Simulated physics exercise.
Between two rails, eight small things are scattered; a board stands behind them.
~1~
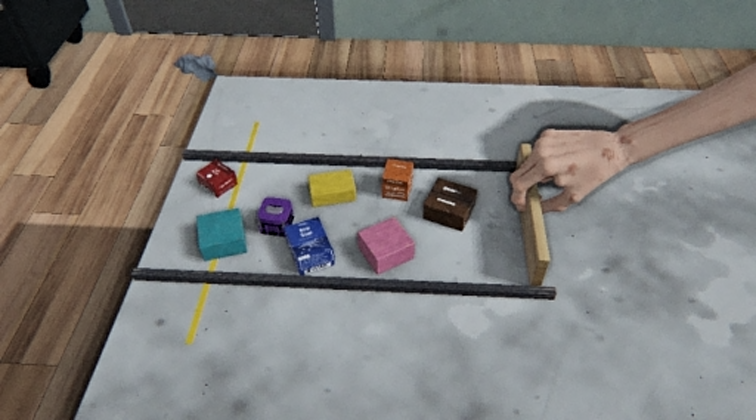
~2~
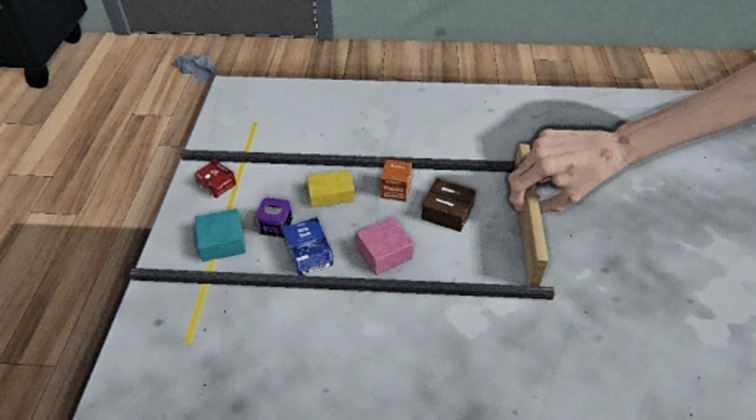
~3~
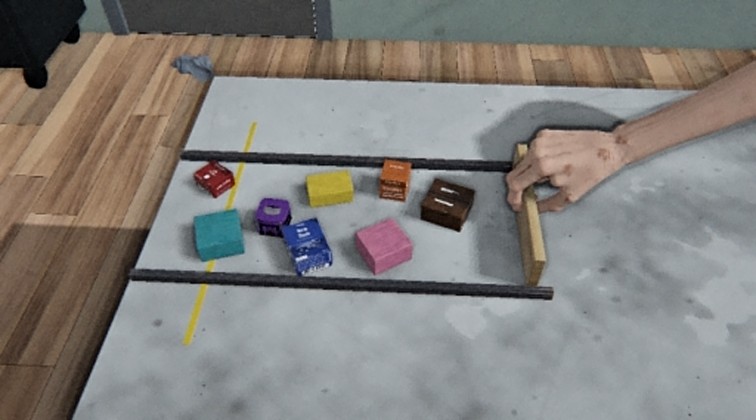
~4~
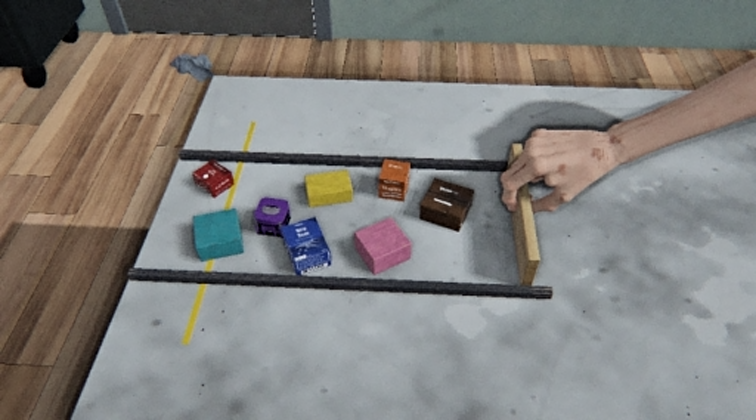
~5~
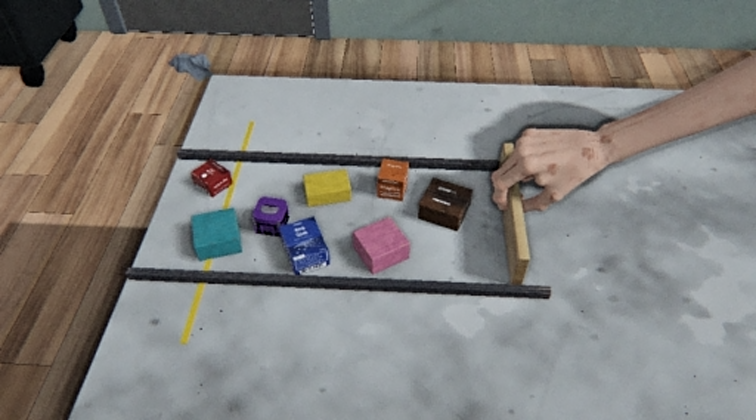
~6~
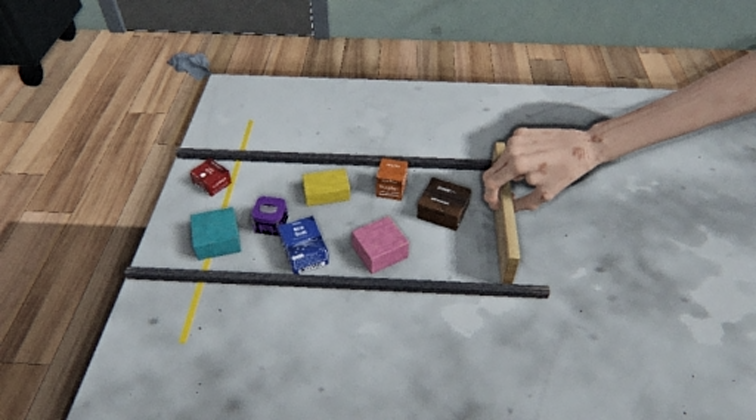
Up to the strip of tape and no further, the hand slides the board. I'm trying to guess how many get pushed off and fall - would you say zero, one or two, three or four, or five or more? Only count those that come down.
There will be one or two losses over the edge.
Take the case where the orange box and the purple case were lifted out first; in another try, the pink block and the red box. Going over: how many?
1, then 0.
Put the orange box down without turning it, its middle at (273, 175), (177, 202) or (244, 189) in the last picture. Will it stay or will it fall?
Well, in turn it does not stay; it sits tight; it sits tight.
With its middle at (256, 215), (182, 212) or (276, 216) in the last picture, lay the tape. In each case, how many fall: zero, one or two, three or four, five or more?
Taking the tapes one after another, the count is none at all, then five or more, then none at all.
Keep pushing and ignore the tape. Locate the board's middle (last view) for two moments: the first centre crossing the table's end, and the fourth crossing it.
At (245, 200) for the first, at (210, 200) for the fourth.
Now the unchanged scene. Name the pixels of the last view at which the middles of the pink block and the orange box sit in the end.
Roughly at (193, 228) and at (220, 163), in that order.
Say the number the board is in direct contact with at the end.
That would be 3 of them.
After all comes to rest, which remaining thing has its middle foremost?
That's the red box, it ends up nearest.
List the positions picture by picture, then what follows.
In the first frame, red box (217, 179); turquoise block (222, 234); purple case (276, 217); board (530, 212); tape (229, 215).
In the second frame, turquoise block (220, 235); blue box (308, 246).
In the third frame, purple case (274, 218); yellow block (330, 189).
In the fourth frame, red box (213, 179); pink block (383, 246).
In the fifth frame, turquoise block (217, 234); orange box (393, 180).
In the sixth frame, red box (211, 177); turquoise block (216, 233); purple case (270, 216); board (504, 210); tape (223, 213).
A little later, none off yet; red box at rest near (211, 177); turquoise block at rest near (216, 233); purple case at rest near (270, 216).
Next, none off yet; red box at rest near (211, 177); turquoise block shifted a little near (200, 231); purple case shifted about its own width near (247, 217).
When it is over, the number that fall off is one or two; down, turquoise block.
